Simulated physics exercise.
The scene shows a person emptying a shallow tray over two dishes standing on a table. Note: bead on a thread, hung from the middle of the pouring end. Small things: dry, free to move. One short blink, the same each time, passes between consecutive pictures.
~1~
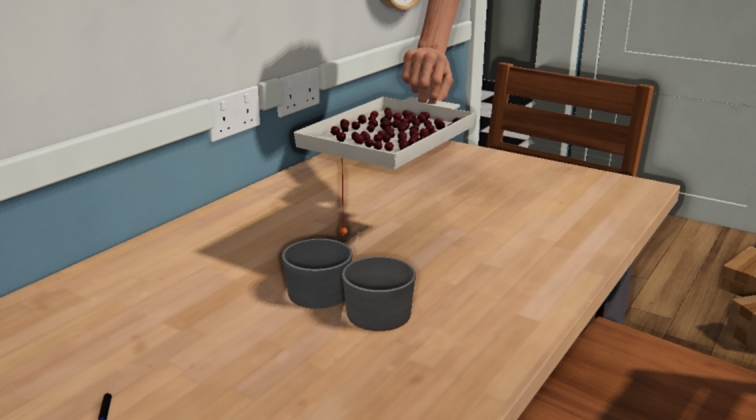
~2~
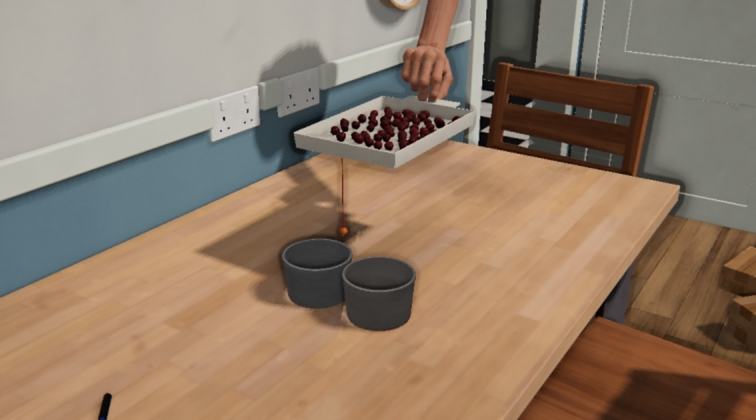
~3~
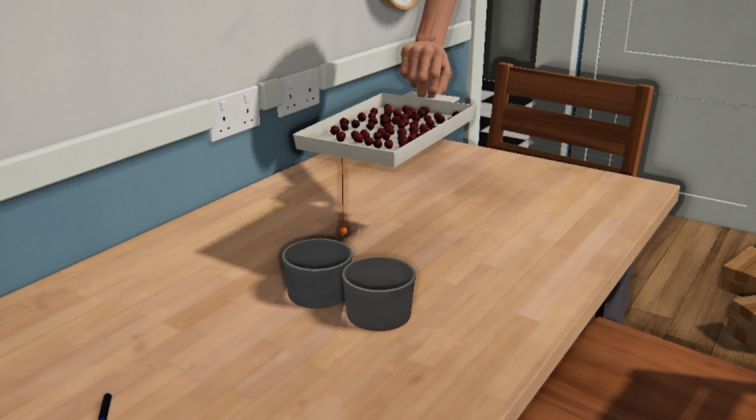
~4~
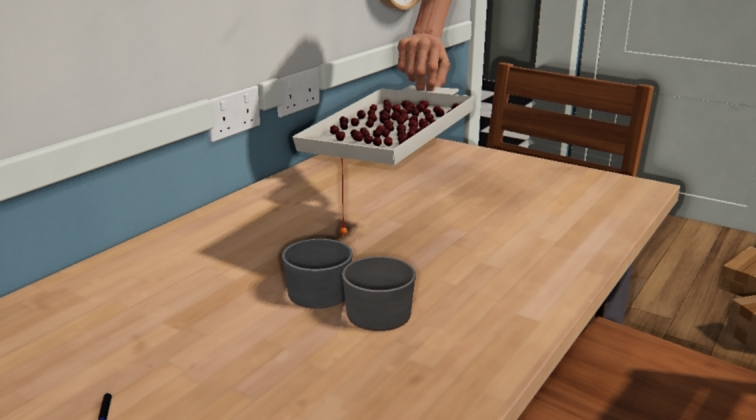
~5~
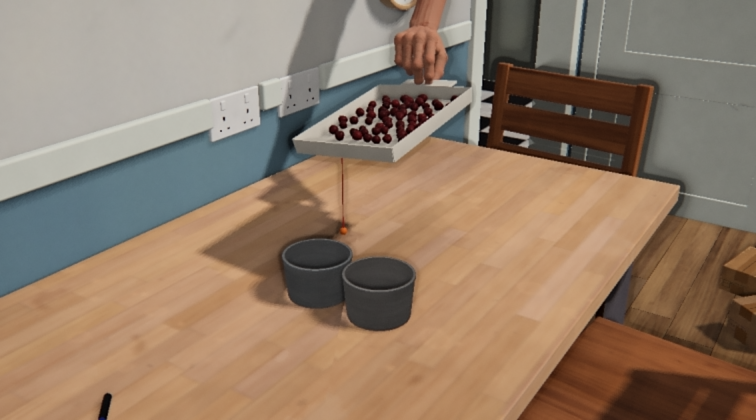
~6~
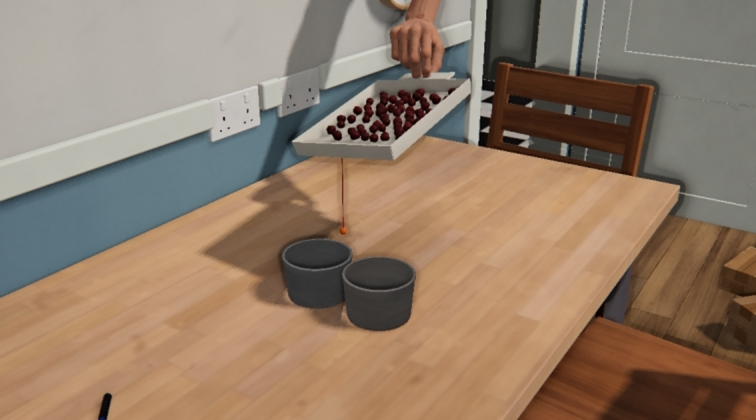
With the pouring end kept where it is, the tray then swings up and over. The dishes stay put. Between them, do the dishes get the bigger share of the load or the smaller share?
The greater share is going to end up outside the dishes.
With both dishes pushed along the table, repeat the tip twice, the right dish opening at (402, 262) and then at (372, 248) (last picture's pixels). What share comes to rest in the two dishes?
Trial 1 0%, trial 2 70%.
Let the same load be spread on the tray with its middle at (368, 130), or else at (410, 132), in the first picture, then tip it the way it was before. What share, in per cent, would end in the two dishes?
The first start yields 10 per cent, the second 0 per cent.
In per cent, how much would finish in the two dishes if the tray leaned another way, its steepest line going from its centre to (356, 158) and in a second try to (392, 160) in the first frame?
First heading 80 %, second heading 40 %.
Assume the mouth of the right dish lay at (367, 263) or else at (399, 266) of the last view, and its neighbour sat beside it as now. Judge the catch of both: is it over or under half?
At place one the minor share; at place two the minor share.
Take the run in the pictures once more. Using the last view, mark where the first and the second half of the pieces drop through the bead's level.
I'd put it at roughly (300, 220), and after that at roughly (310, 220).
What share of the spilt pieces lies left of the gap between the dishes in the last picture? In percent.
It comes to 90 per cent or so.
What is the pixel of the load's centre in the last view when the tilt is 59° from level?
Centre estimate: (331, 128).
Soon, tray tipped steeply; all on the tray.
A while on, tray tipped right over; all on the tray.
Towards the end, tray tipped past a quarter turn; a small part in the left dish; nearly all outside both.
Finally, tray tipped past a quarter turn; none in the right dish; a small part in the left dish; nearly all outside both.
